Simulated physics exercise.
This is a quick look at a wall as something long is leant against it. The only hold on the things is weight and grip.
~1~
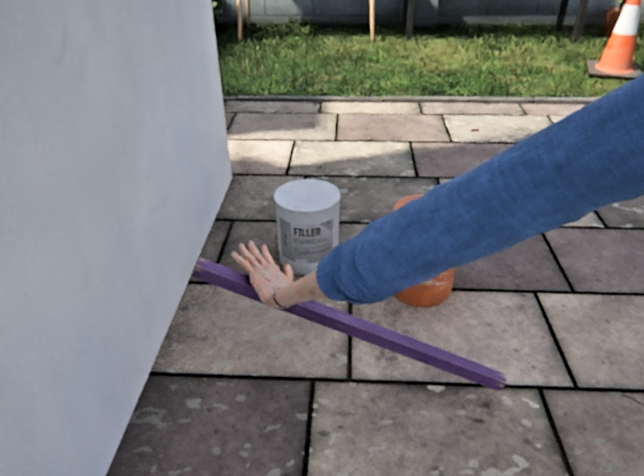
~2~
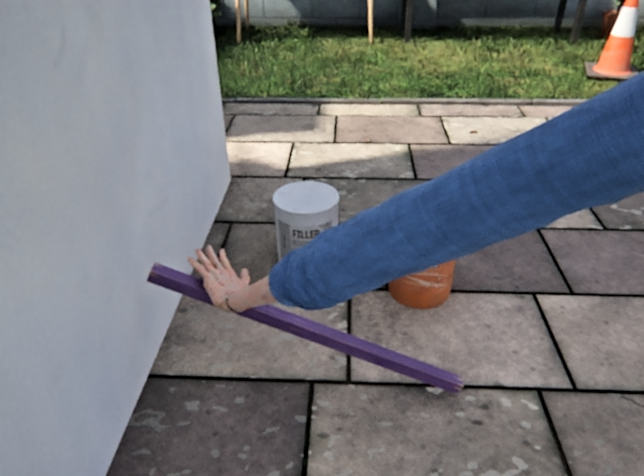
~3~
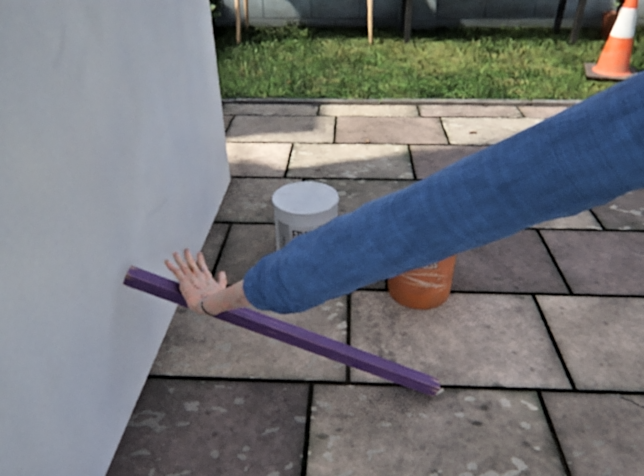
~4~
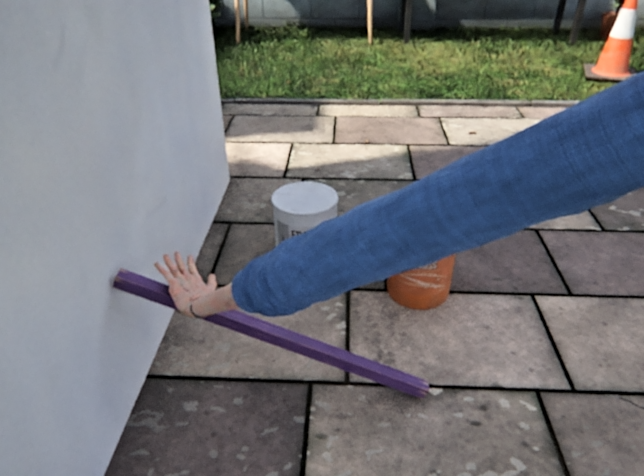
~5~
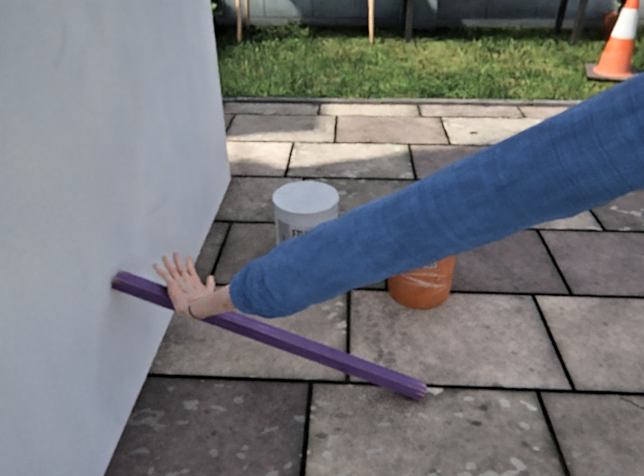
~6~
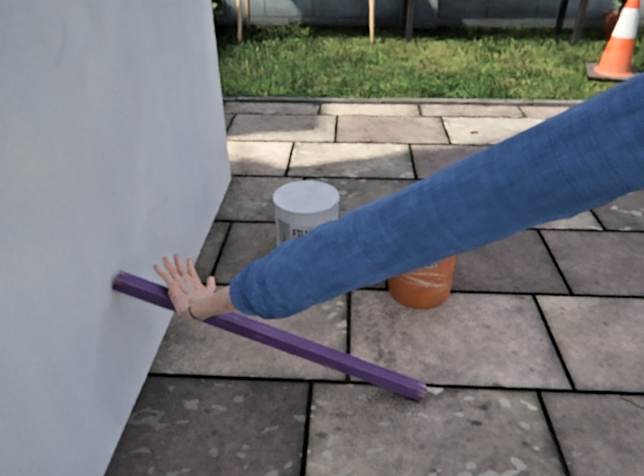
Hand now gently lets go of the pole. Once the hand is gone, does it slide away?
It goes down.
Then, 0.40 s on from there, purple pole 23° lower than it was left near (295, 382).
Then, 0.50 s on from there, purple pole 27° lower than it was left near (296, 382).
In the end, moved from the start, purple pole; the other 2 unmoved. At the end, from the last picture's camera, purple pole near (297, 387). The pole gives way.
